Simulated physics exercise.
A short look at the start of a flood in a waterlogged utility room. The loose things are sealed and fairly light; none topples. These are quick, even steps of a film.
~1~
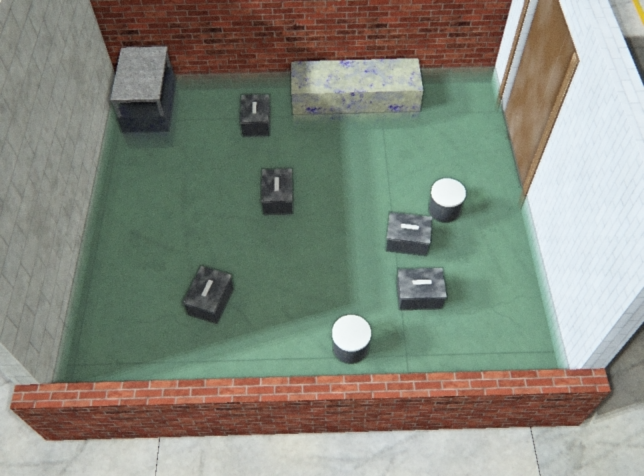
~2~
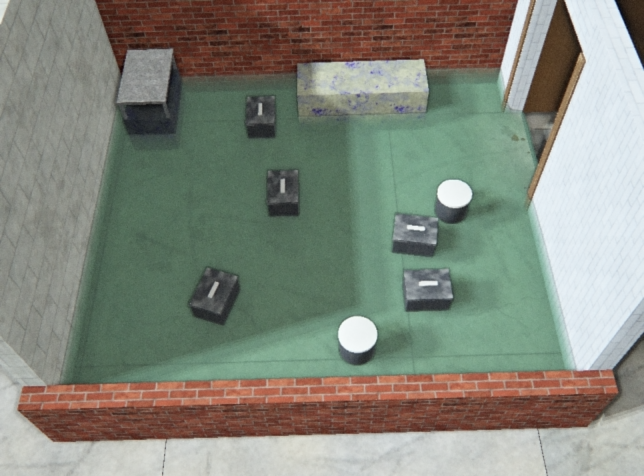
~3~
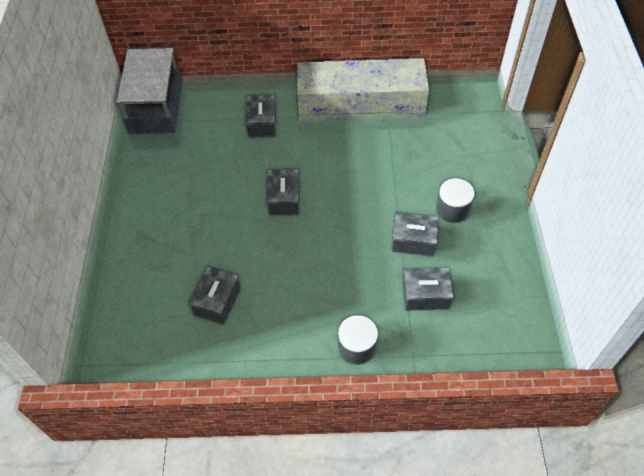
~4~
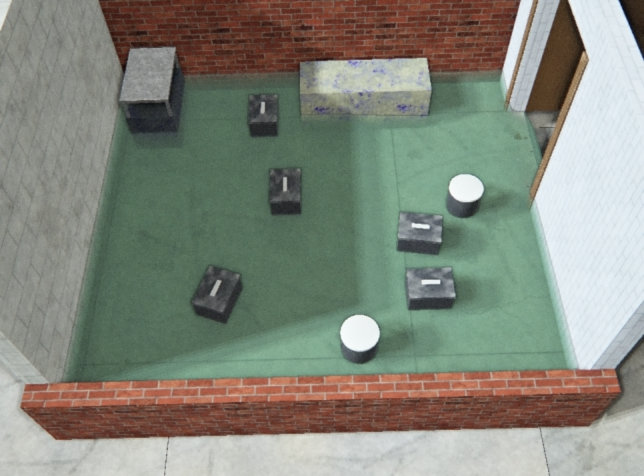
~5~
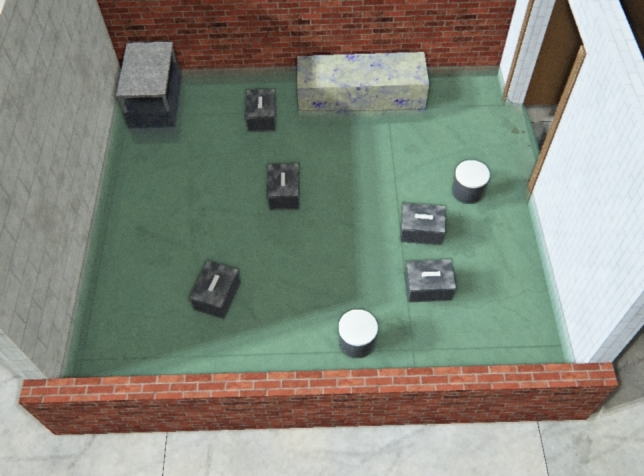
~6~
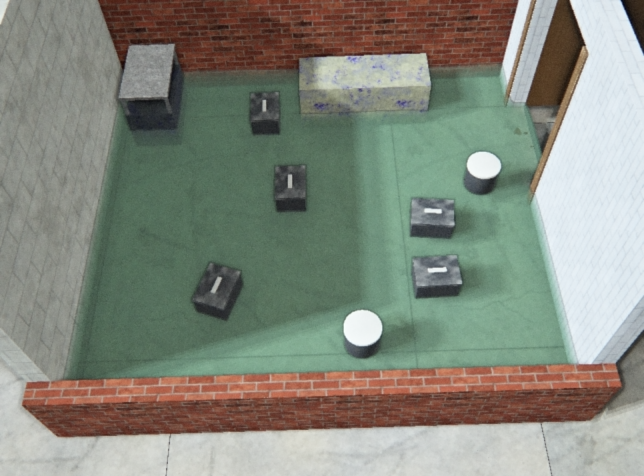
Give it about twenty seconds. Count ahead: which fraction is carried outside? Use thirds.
That comes to at least two thirds.
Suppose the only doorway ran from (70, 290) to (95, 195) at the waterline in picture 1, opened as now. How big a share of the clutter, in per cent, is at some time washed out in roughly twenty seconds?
Close to 60 %.
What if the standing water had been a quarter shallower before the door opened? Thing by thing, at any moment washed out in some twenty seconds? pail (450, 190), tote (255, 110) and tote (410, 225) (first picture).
In that order: Gone, gone, washed out.
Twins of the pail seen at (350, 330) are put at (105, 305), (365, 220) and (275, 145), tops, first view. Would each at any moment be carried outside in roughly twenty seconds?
As listed: Inside, carried outside, out.
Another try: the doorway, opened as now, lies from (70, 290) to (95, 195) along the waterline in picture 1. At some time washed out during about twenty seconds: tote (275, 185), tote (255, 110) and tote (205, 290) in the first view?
One after the other: Carried outside, yes, yes.
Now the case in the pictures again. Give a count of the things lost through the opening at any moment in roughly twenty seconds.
5 of them.
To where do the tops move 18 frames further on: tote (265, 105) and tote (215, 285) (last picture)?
Close to (360, 121) and (284, 263).
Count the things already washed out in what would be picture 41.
The number is 5.
A moment on, 1 of 7 are out; 6 afloat.
Next, 3 of 7 are out; 4 afloat.
Later, 5 of 7 are out; 2 afloat.
In the end, 5 of 7 are out; 2 afloat.
